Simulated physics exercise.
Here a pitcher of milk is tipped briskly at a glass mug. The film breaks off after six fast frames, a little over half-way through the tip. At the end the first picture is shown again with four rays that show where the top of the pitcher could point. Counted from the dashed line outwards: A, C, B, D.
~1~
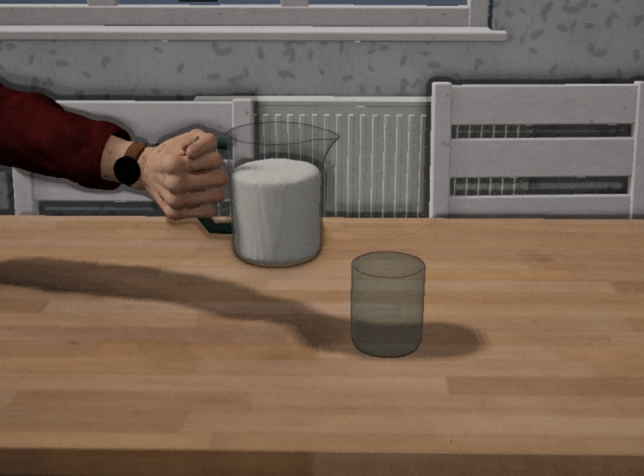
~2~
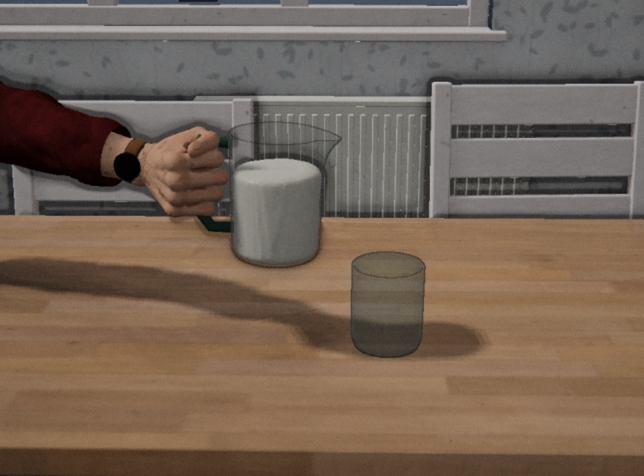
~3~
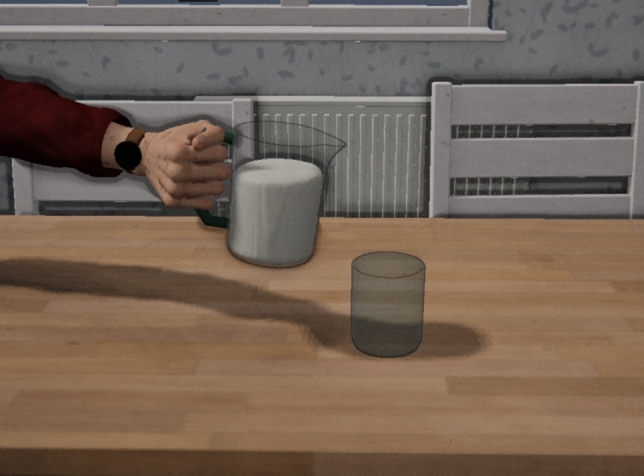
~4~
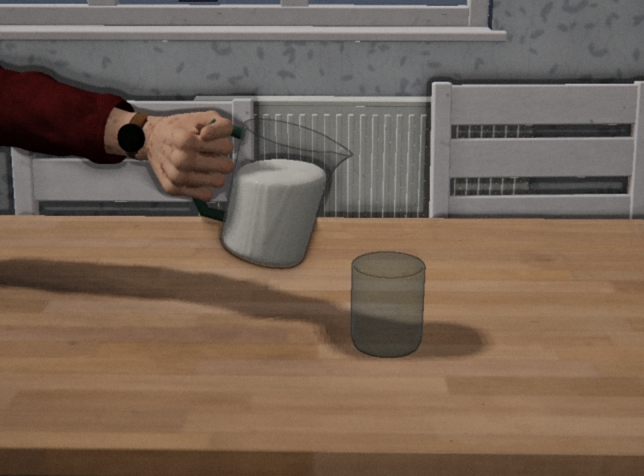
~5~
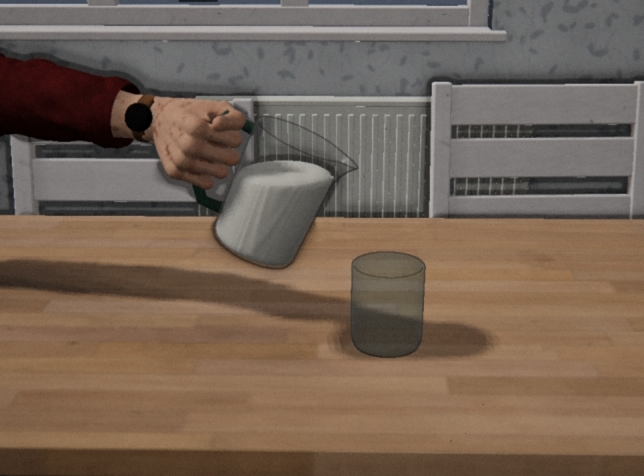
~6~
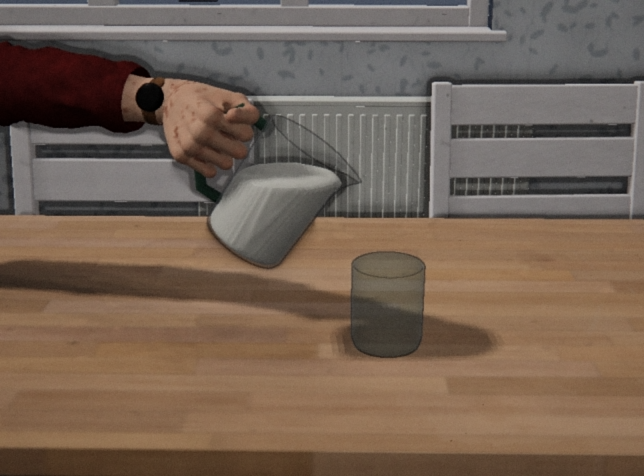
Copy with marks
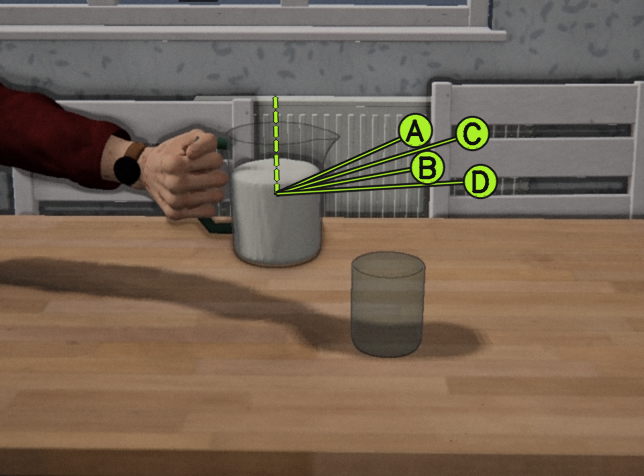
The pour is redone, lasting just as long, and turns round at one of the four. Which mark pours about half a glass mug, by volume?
A.
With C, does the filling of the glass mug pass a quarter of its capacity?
Yes.
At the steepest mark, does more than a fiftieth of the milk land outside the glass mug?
Yes.
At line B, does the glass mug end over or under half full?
Over half.
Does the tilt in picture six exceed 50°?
No.
On the marked copy, A at (400, 138); B at (410, 169); C at (456, 138); D at (463, 182).
If A is chosen, the glass mug ends with about 48 % of what it can hold.
If B is chosen, the glass mug ends with about 84 % of what it can hold; 4 % of the milk is spilt.
If C is chosen, the glass mug ends with about 68 % of what it can hold.
If D is chosen, the glass mug ends with about 89 % of what it can hold; 13 % of the milk is spilt.
